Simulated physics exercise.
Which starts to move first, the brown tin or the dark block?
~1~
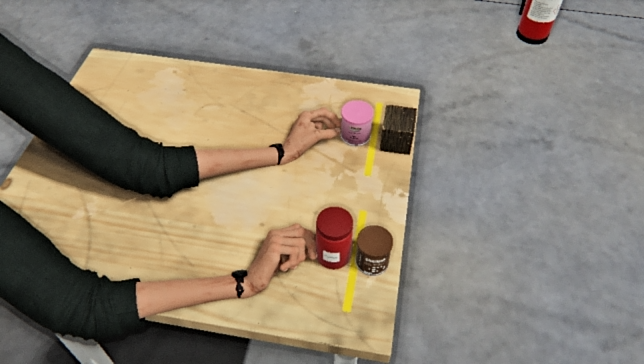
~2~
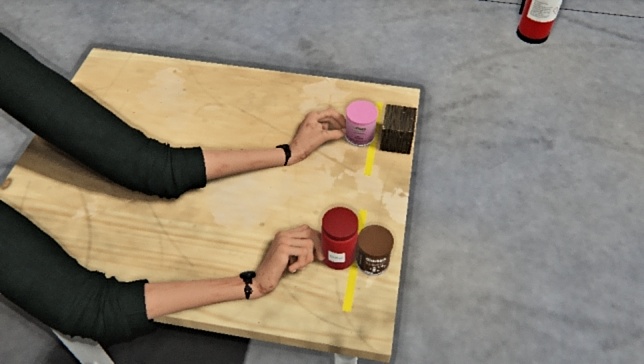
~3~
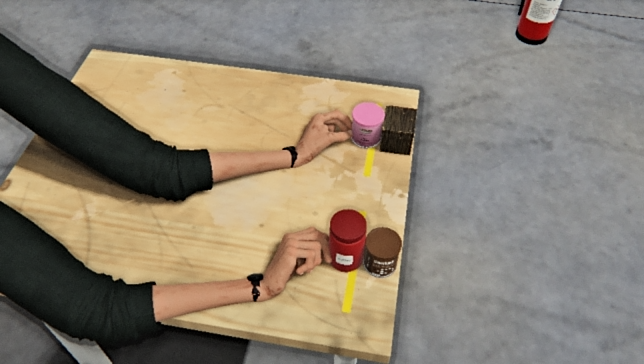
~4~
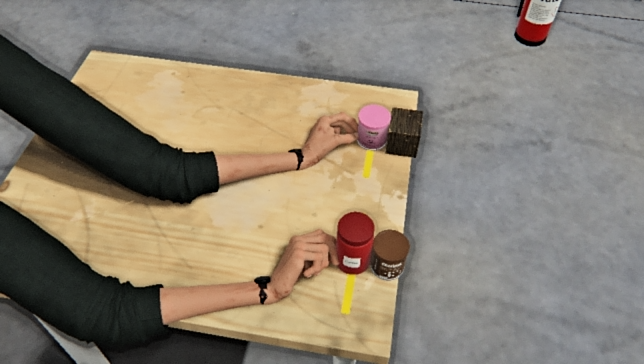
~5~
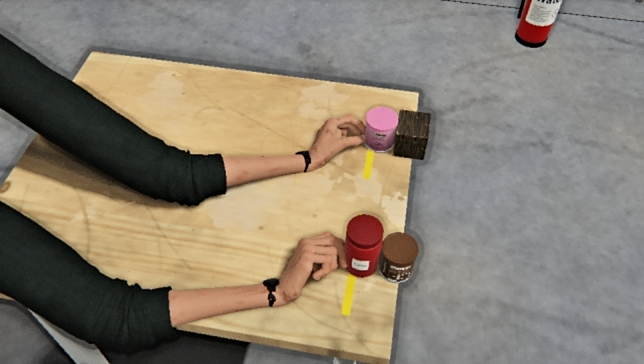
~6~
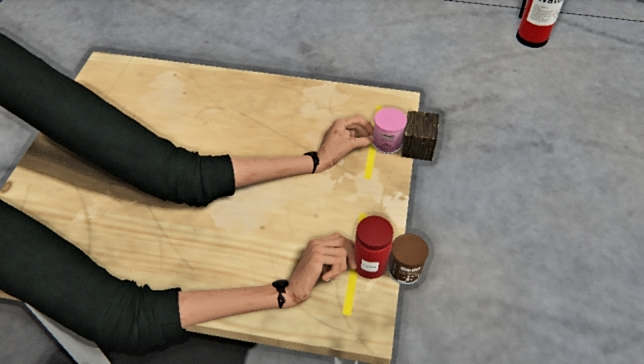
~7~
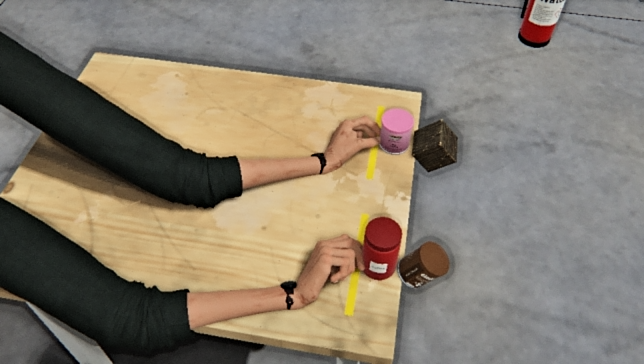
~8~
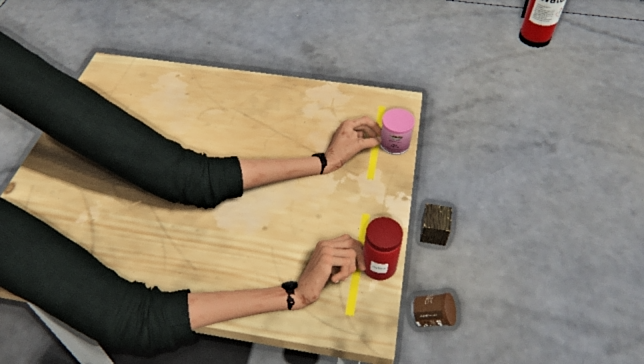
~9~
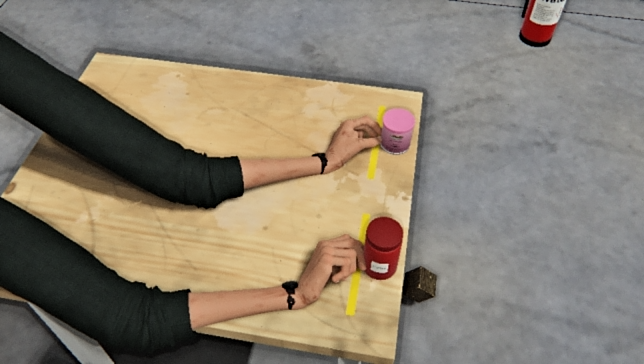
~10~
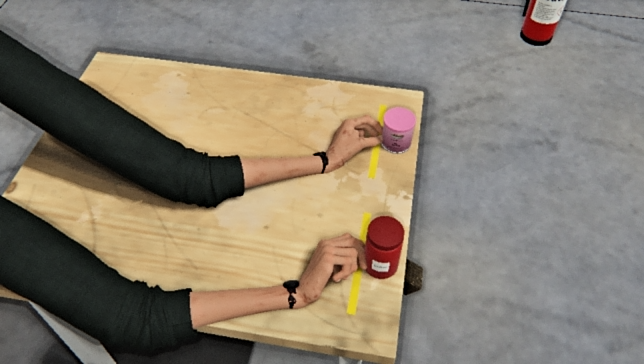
The brown tin starts to move first, pushed to the right by the red jar. The dark block begins sliding just after it.
